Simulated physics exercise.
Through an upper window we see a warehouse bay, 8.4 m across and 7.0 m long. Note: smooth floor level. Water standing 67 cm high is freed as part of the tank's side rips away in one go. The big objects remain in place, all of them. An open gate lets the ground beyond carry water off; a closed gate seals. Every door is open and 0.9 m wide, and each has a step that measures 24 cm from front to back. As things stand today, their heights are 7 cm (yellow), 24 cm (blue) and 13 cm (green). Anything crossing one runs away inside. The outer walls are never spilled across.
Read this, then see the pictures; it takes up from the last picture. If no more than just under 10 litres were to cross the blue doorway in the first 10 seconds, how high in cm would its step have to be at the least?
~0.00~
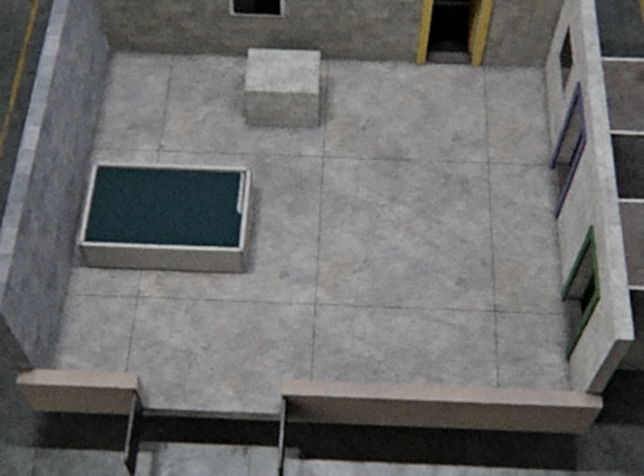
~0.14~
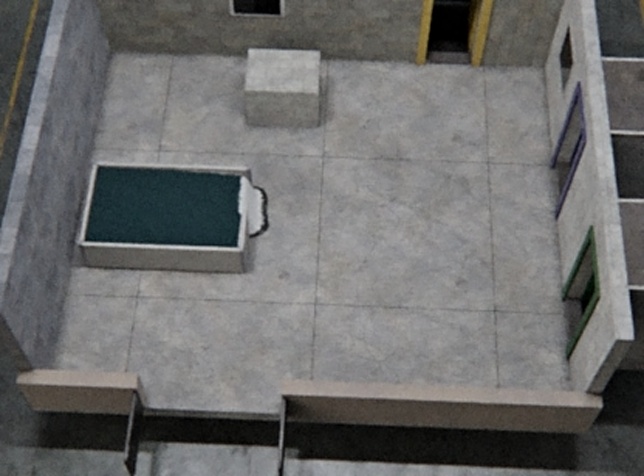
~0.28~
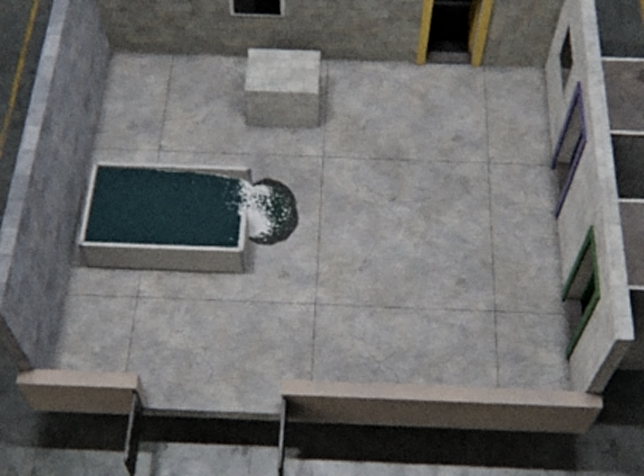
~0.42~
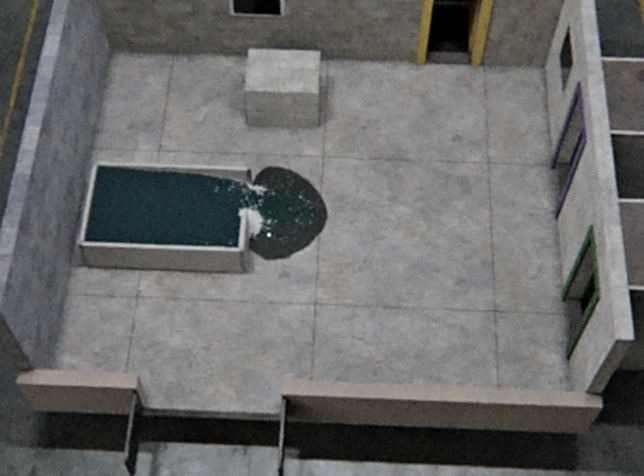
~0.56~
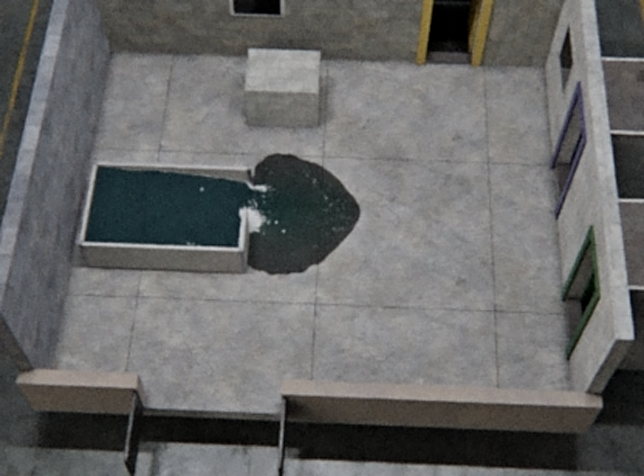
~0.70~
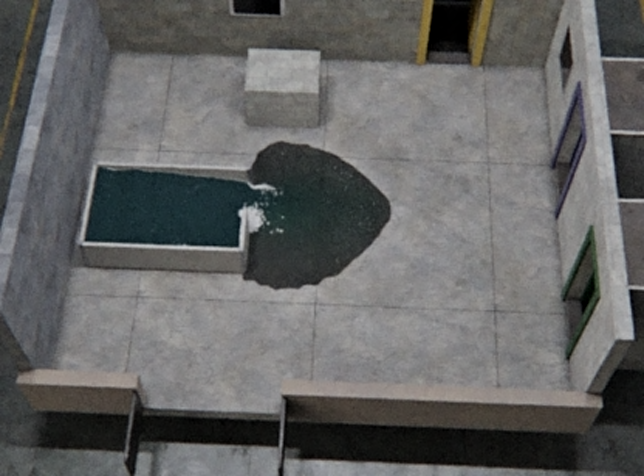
It would need to be about 12.5 cm high.
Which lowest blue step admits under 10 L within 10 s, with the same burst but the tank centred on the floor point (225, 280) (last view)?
At least roughly 13.5 cm high.
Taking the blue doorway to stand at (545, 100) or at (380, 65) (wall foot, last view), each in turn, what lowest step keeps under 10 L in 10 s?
Minimums: About 15 cm and 6.5 cm.
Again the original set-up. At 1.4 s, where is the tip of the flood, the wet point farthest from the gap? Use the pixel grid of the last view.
The farthest wet point sits near (500, 198) in the last view.
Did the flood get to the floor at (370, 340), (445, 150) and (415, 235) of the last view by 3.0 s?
Spot one awash, spot two awash, spot three awash.
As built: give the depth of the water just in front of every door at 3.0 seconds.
Door depths (cm): Yellow = 10, blue = 17, green = 14.
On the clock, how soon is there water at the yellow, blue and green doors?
The yellow door at 2.4 seconds, the blue door at 2.0 seconds, the green door at 2.6 seconds.
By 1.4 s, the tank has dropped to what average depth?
I'd put it at some 51 centimetres on average.
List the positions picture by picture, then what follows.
In the first picture, the tank at (167, 208) is whole and still, 67 cm deep; the blue door at (567, 158) is dry.
In the second picture, water pours out at (247, 205) and has run 0.2 m, to (260, 230); about 6 cm deep outside, 67 cm at the back.
In the third picture, water pours out at (247, 206) and has run 0.8 m, to (292, 225); about 9 cm deep outside, 67 cm at the back.
In the fourth picture, the gap is at (247, 206), the front 1.3 m out at (319, 223); the back of the tank holds 67 cm.
In the fifth picture, water pours out at (247, 206) and has run 1.9 m, to (354, 216); about 5 cm deep outside, 67 cm at the back.
In the sixth picture, the front is at (384, 217), 2.4 m from the gap at (247, 206); 4.4 m2 of floor is wet, 66 cm left at the back; 3.1 m in a straight line remain to the blue door at (567, 158).
After 1.4 s water covers 25 % of the floor, deepest (37 cm) near (256, 206); it has not reached the blue door.
After 3.0 s water covers 55 % of the floor, deepest (24 cm) near (256, 206); 17 cm at the blue door, 0 litres in over its 24 cm step.
After 10.0 s water covers 75 % of the floor, deepest (10 cm) near (533, 410); 7 cm at the blue door, 0 litres in over its 24 cm step.
At the blue door as built, the water arrived by 2.0 s and peaked near 17 cm at 2.6 s.
With a step of 11 cm, 21 litres would have come in within the 10 s; with 15 cm, 2 litres. So under 10 litres takes about 12.5 cm.
